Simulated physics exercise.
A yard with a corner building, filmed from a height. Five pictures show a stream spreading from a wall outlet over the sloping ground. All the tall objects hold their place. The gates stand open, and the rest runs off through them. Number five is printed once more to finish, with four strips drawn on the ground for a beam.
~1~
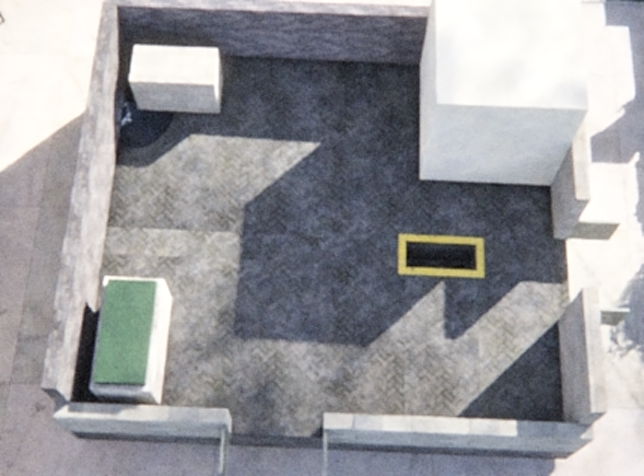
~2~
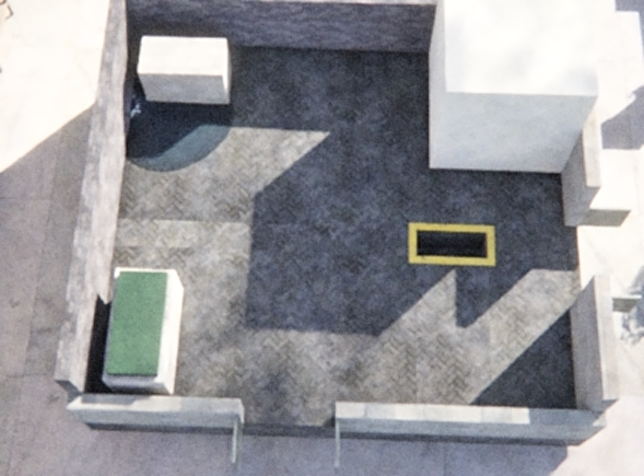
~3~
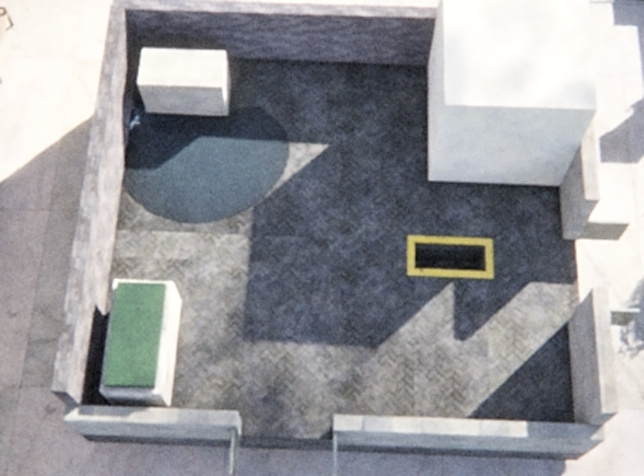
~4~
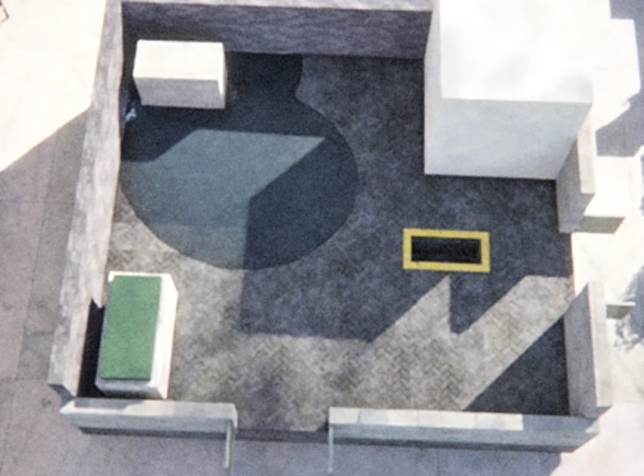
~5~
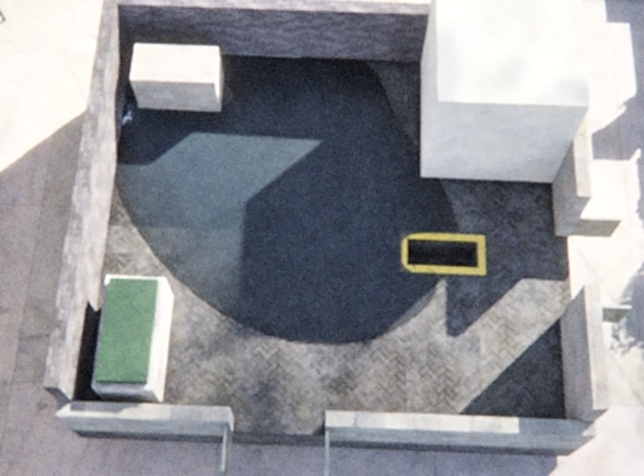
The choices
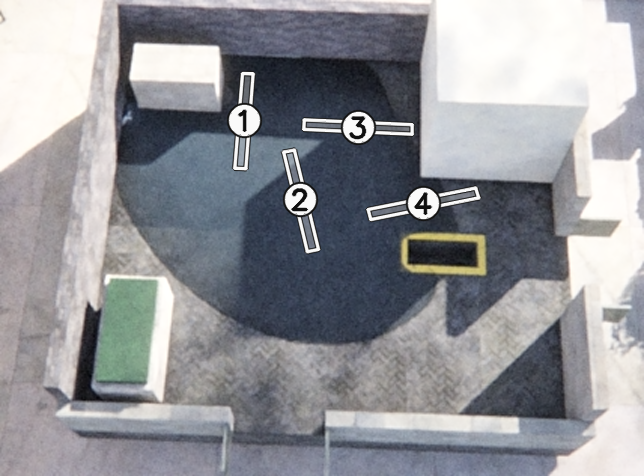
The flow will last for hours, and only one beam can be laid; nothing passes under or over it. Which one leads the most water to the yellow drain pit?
Go for 3.
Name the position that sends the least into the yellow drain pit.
That is position 4.
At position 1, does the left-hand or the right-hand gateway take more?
More leaves on the right.
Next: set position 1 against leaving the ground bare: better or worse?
Worse.
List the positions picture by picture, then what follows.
The first frame shows outfall at (121, 111); yellow drain pit at (441, 256); open gate at (556, 278); open gate at (278, 422); 2 % of the ground under water, visible out to (165, 117); yellow drain pit still dry.
In the second frame, 6 % of the ground under water, visible out to (225, 122); yellow drain pit still dry.
In the third frame, 14 % of the ground under water, visible out to (277, 171); yellow drain pit still dry.
In the fourth frame, 28 % of the ground under water, visible out to (352, 194); yellow drain pit still dry.
In the fifth frame, 50 % of the ground under water, visible out to (422, 296); yellow drain pit taking water.
In white, 1 from (240, 168) to (247, 73); 2 from (289, 151) to (312, 250); 3 from (304, 124) to (412, 129); 4 from (369, 214) to (477, 192).
With 1, about 27 % of the stream goes into the yellow drain pit, about 69 % out by the gates.
With 2, about 27 % of the stream goes into the yellow drain pit, about 69 % out by the gates.
With 3, about 41 % of the stream goes into the yellow drain pit, about 51 % out by the gates.
With 4, about 15 % of the stream goes into the yellow drain pit, about 75 % out by the gates.
